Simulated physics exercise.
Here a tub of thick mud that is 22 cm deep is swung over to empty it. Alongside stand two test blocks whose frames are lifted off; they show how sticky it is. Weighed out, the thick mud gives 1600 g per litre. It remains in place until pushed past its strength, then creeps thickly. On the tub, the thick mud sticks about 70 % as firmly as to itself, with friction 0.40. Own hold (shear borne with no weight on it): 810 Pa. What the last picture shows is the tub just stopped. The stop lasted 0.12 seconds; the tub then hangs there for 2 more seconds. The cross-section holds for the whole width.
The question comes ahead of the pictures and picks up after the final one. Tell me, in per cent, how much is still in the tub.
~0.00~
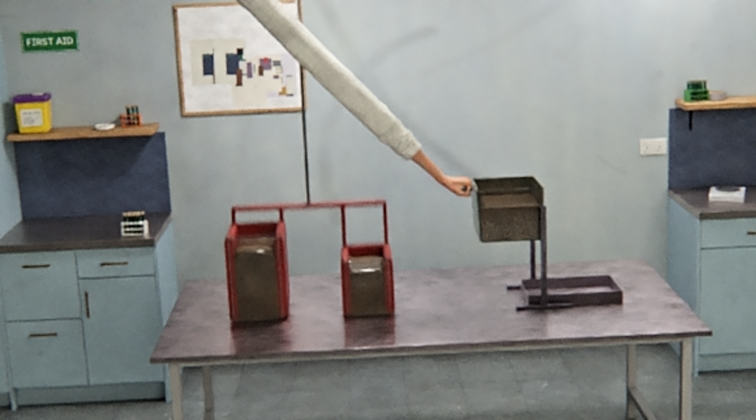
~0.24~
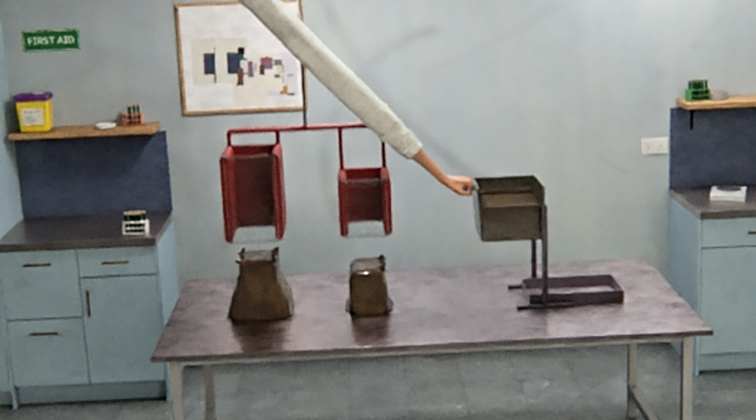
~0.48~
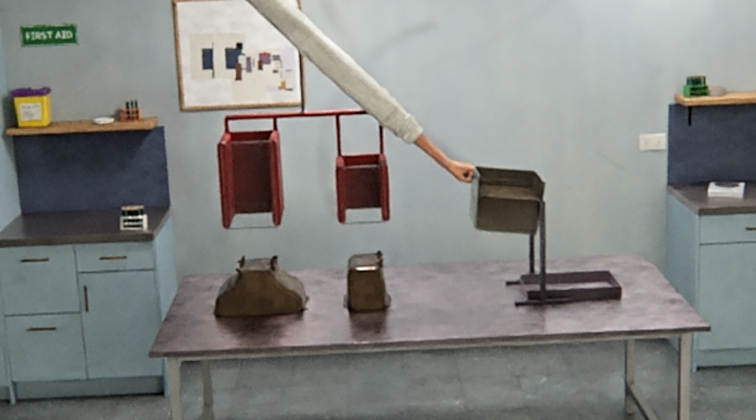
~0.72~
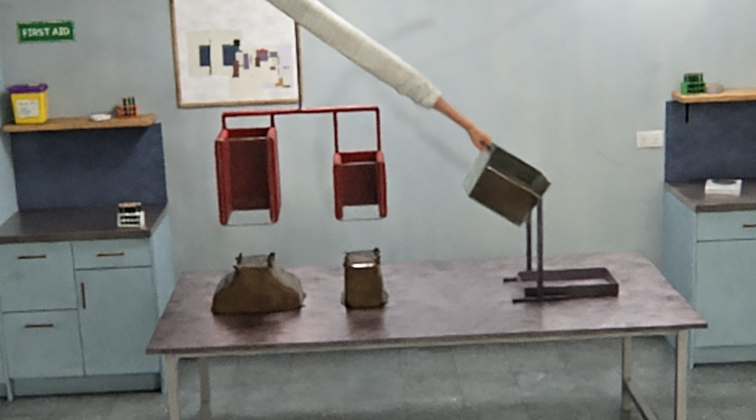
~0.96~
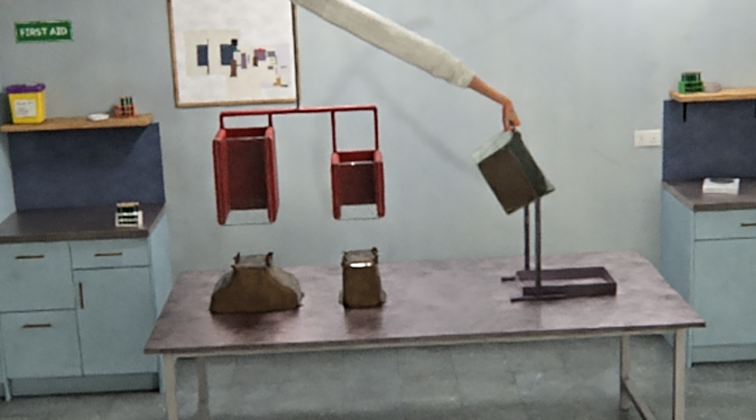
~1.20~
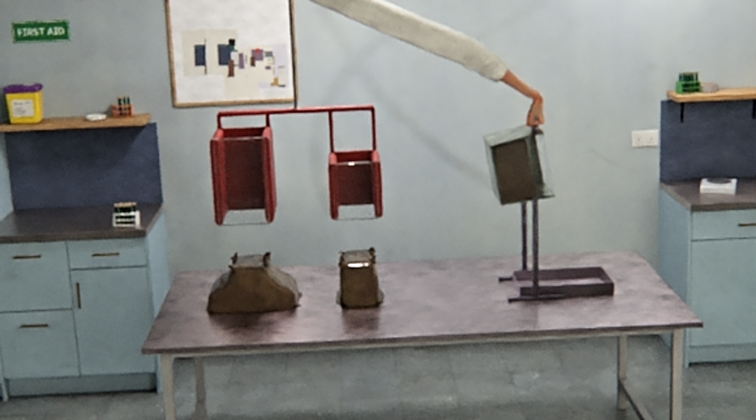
Something like 100 out of 100.
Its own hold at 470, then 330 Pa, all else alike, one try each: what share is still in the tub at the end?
65 %, then 55 %.
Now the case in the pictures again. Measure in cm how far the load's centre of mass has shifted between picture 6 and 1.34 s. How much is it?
Around 1 centimetres.
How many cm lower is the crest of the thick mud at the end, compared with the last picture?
4 cm.
By 1.34 s, the tub is at 81 degrees and holds 100 %.
By 1.51 s, the tub is at 81 degrees and holds 100 %.
By 1.68 s, the tub is at 81 degrees and holds 100 %.
By 1.85 s, the tub is at 81 degrees and holds 100 %.
By 3.20 s, at the end, the tub is at 81 degrees and holds 100 %.
